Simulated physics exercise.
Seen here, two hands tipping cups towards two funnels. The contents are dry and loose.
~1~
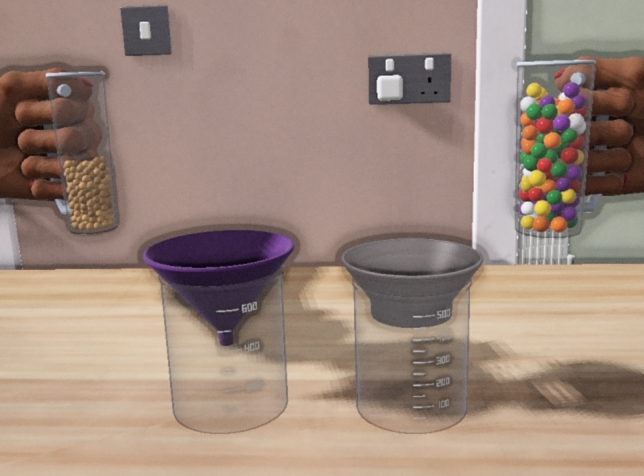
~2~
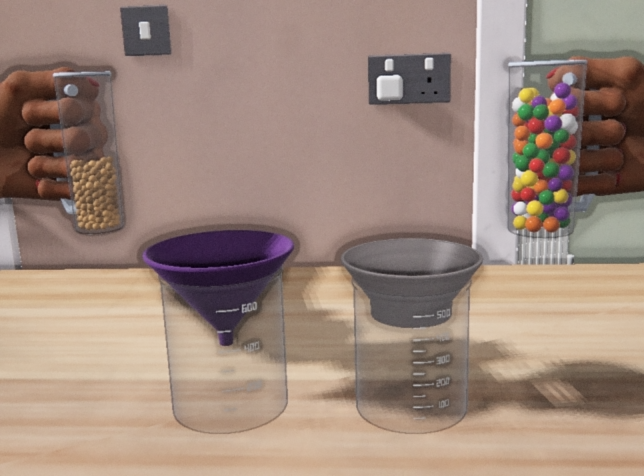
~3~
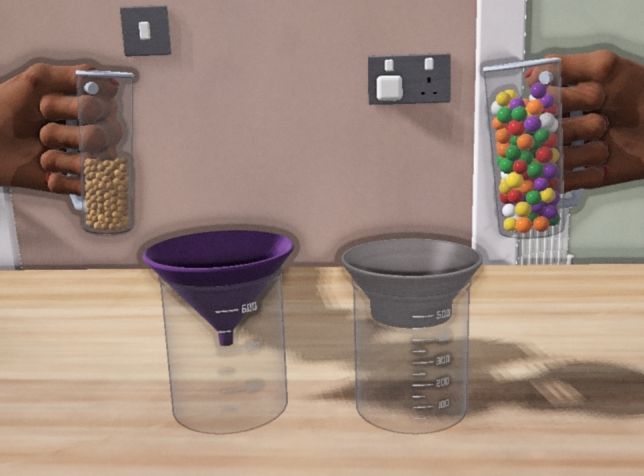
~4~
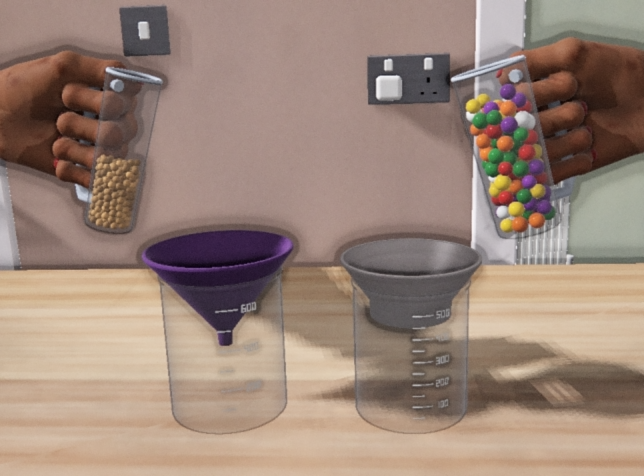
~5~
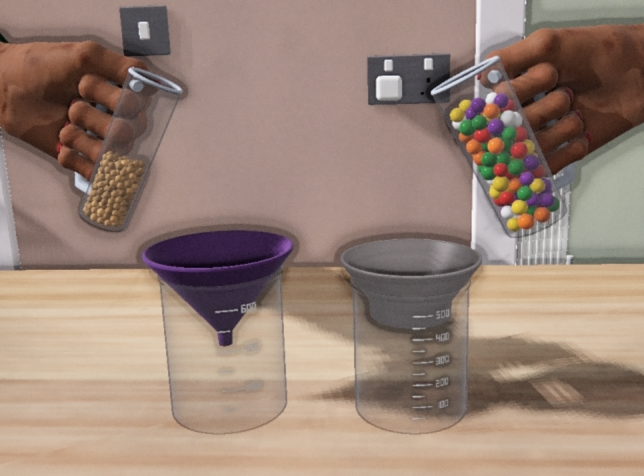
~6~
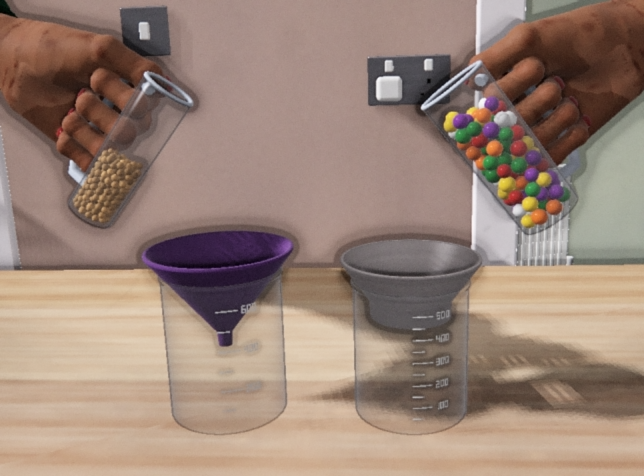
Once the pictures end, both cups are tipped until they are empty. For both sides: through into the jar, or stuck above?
The left funnel jams; the right one lets everything through.
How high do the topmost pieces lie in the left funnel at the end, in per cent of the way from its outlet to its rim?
Near 65 %.
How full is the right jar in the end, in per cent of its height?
Roughly 30 in a hundred.
Then, 0.33 s on from there, left, the whole lot still in the cup; right, the whole lot still in the cup.
Then, 0.67 s on from there, left, the whole lot still in the cup; right, all but a few still in the cup, only a few in or over the funnel, only a few down in the jar.
Then, 1.08 s on from there, left, near a third still in the cup, near two thirds in or over the funnel, only a few down in the jar; right, near a quarter still in the cup, near a third in or over the funnel, near half down in the jar.
In the end, left, all but a few stuck in the funnel, only a few down in the jar; right, all but a few down in the jar, only a few beside the jar.
